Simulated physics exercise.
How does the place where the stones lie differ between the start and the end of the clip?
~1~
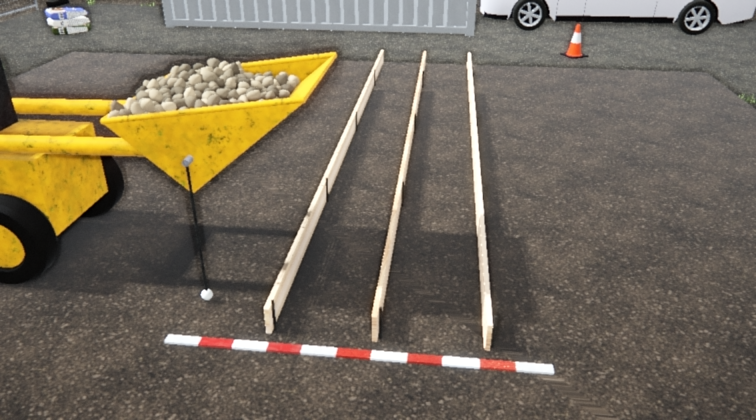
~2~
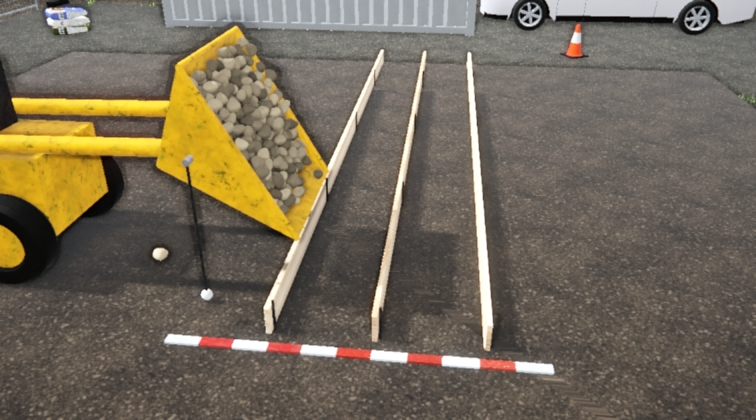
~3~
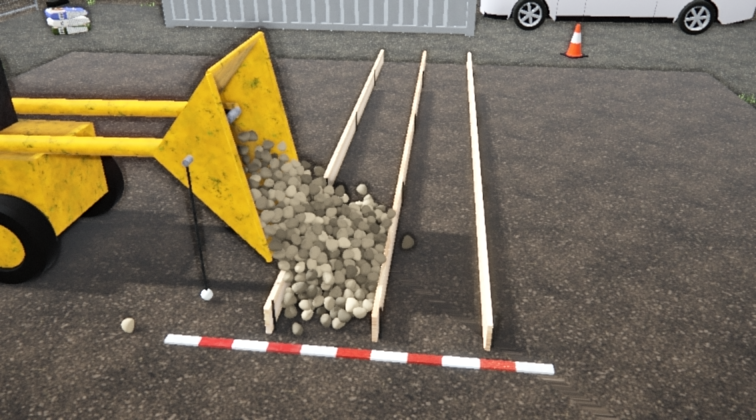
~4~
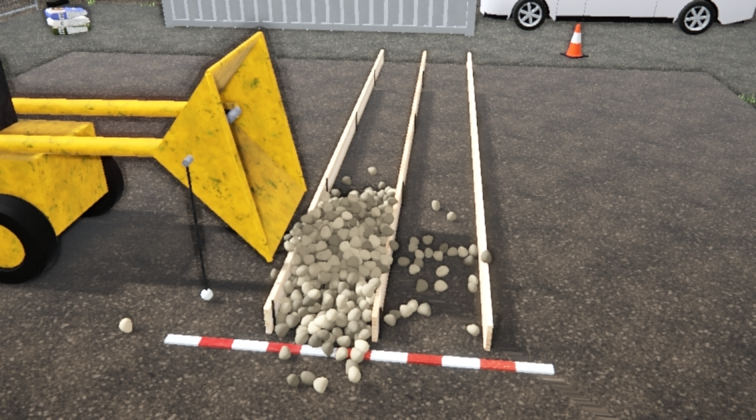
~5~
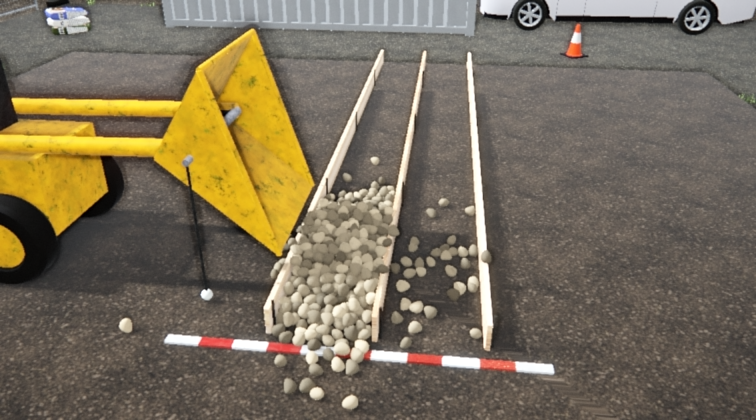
At the start the stones are heaped in the raised yellow bucket on the left. By the end they lie on the ground to the right and lower down, mostly between the left and middle planks.
